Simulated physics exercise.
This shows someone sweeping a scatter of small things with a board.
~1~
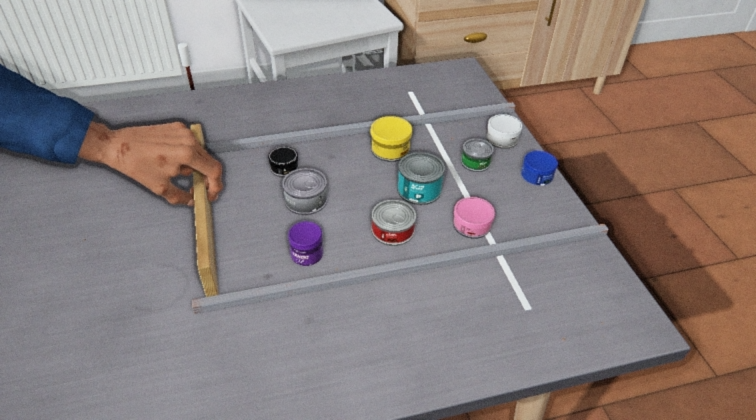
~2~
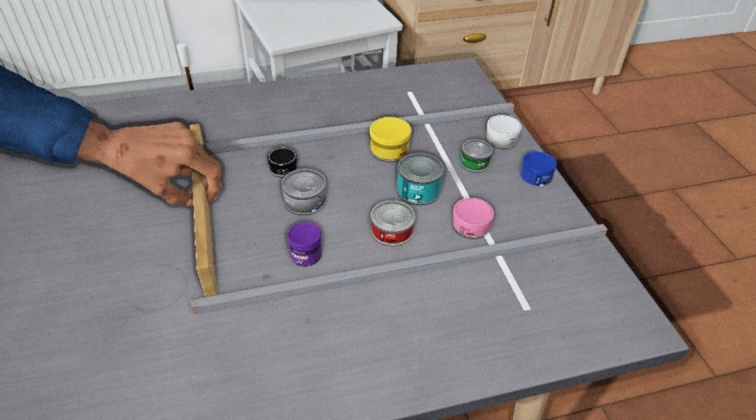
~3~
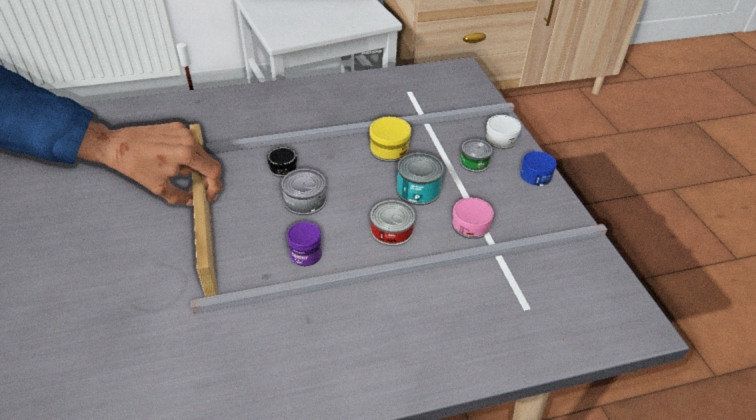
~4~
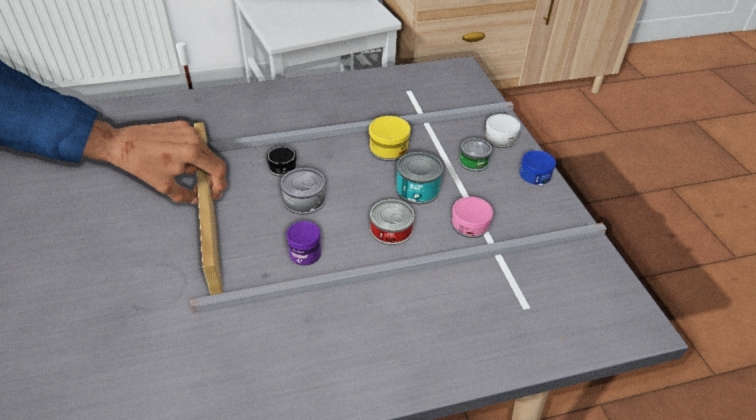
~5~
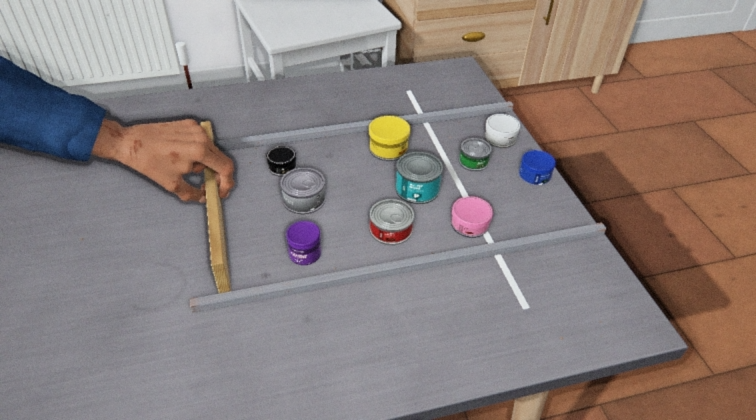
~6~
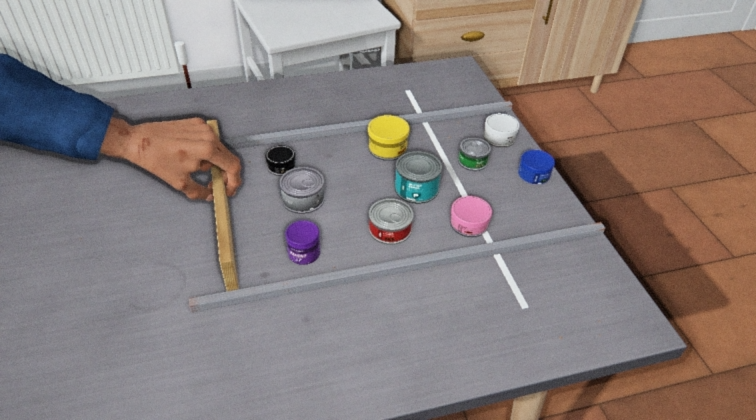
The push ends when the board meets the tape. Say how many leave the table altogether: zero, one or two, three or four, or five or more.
The number that fall off is zero.
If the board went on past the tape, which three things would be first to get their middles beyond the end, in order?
They are the blue tub, then the white tin, then the turquoise tin.
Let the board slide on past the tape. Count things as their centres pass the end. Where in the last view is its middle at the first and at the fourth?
First at (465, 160), next at (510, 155).
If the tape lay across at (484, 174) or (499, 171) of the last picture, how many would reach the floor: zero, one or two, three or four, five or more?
In that order: 1 or 2; just one or two.
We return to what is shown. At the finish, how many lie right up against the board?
It touches 4.
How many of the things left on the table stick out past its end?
The number is 1.
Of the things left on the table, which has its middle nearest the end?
It is the blue tub.
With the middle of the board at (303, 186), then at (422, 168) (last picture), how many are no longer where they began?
By then 3, and 8.
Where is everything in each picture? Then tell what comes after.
Blue tub (539, 168); white tin (504, 132); green pot (477, 155); board (203, 203); tape (458, 180), in the first picture.
White tin (503, 132); black pot (283, 162), in the second picture.
Green pot (476, 156); pink pot (472, 218), in the third picture.
Blue tub (537, 168); red tin (392, 222), in the fourth picture.
White tin (502, 131); grey tin (303, 191), in the fifth picture.
Blue tub (536, 167); white tin (501, 130); green pot (474, 154); board (222, 198); tape (455, 178), in the sixth picture.
Soon after, none off yet; blue tub at rest near (536, 167); white tin at rest near (501, 130); green pot at rest near (474, 154).
In the end, the number that fall off is zero.
